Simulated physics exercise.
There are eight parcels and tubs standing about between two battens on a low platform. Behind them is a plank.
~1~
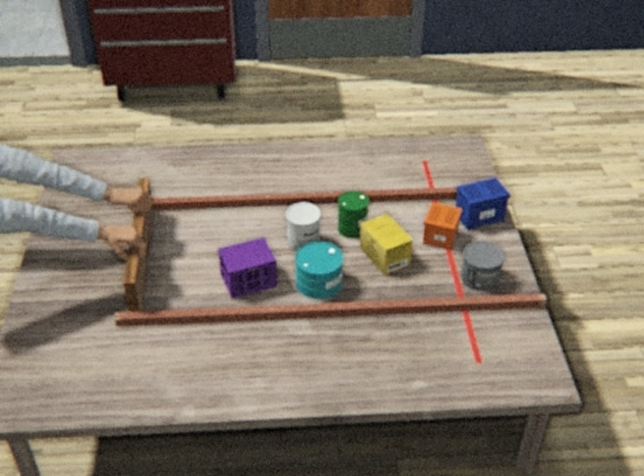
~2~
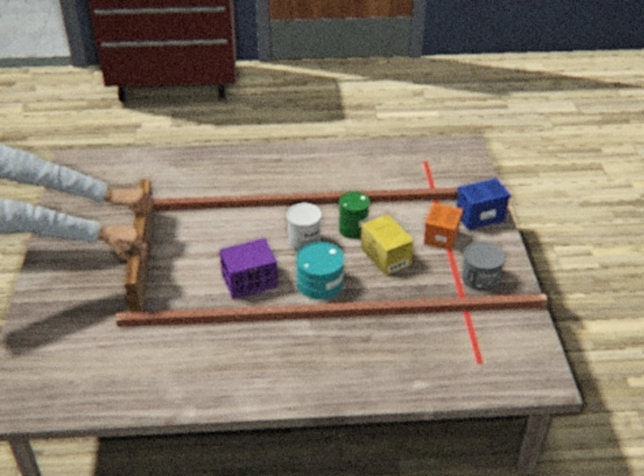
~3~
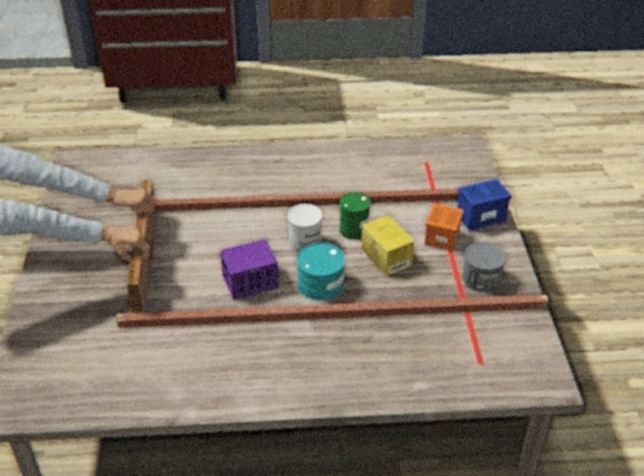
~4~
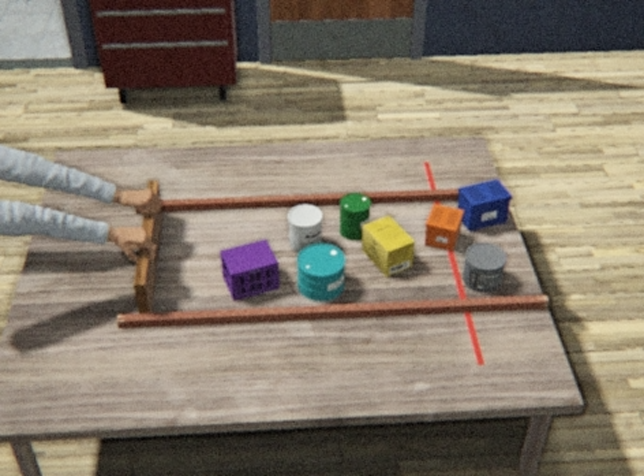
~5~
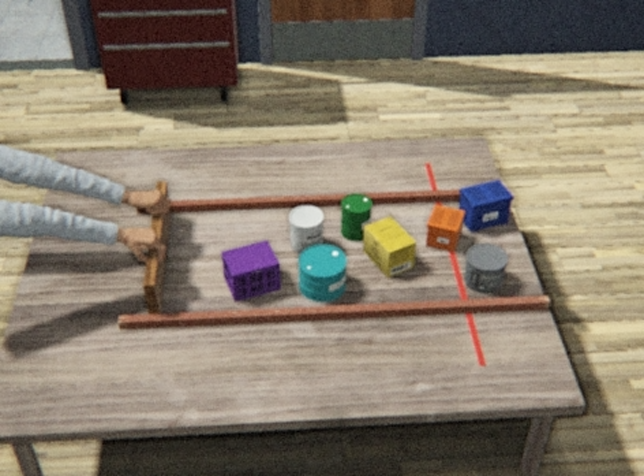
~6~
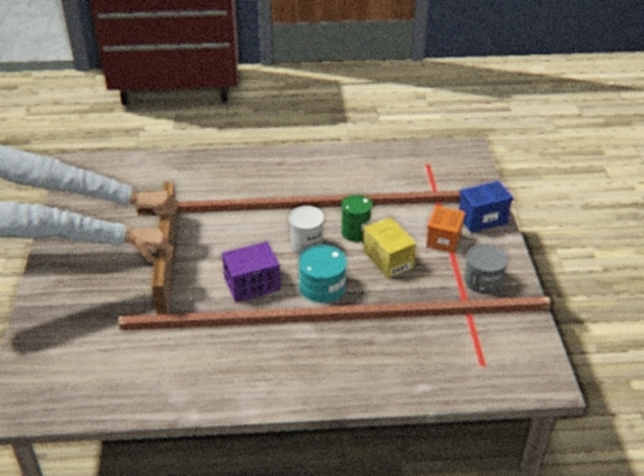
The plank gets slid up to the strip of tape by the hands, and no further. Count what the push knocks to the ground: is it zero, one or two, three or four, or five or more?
The ones that plunge will number one or two.
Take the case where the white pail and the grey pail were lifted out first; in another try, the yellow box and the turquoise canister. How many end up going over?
Count of fallen: 1 / 0.
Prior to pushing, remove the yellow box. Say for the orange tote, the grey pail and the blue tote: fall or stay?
I'd say the orange tote stays up there, the grey pail heads down and the blue tote stays up there.
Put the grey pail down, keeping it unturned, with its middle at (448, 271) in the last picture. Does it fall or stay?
It goes off the edge.
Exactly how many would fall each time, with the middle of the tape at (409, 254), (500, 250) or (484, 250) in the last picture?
Counts per try: 0; 5; 5.
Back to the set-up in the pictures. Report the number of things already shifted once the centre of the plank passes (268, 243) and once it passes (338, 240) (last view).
The number moved is 2 and then 5.
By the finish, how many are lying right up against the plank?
So the total is 3.
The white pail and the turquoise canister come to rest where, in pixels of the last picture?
The one named first is at (466, 225), the next at (532, 267).
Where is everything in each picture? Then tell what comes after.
Blue tote (481, 204); grey pail (482, 266); orange tote (442, 227); plank (140, 244); tape (448, 249), in the first picture.
Grey pail (483, 267); yellow box (387, 245), in the second picture.
Orange tote (443, 228); turquoise canister (321, 272), in the third picture.
Blue tote (483, 206); green canister (355, 217), in the fourth picture.
Grey pail (485, 269); white pail (307, 231), in the fifth picture.
Blue tote (485, 208); grey pail (486, 269); orange tote (445, 230); plank (166, 247); tape (452, 252), in the sixth picture.
A little later, none off yet; blue tote at rest near (485, 208); grey pail at rest near (486, 269); orange tote at rest near (445, 230).
Next, none off yet; blue tote at rest near (485, 208); grey pail at rest near (486, 269); orange tote shifted a little near (446, 227).
When it is over, the number that fall off is one or two; down, grey pail and blue tote.
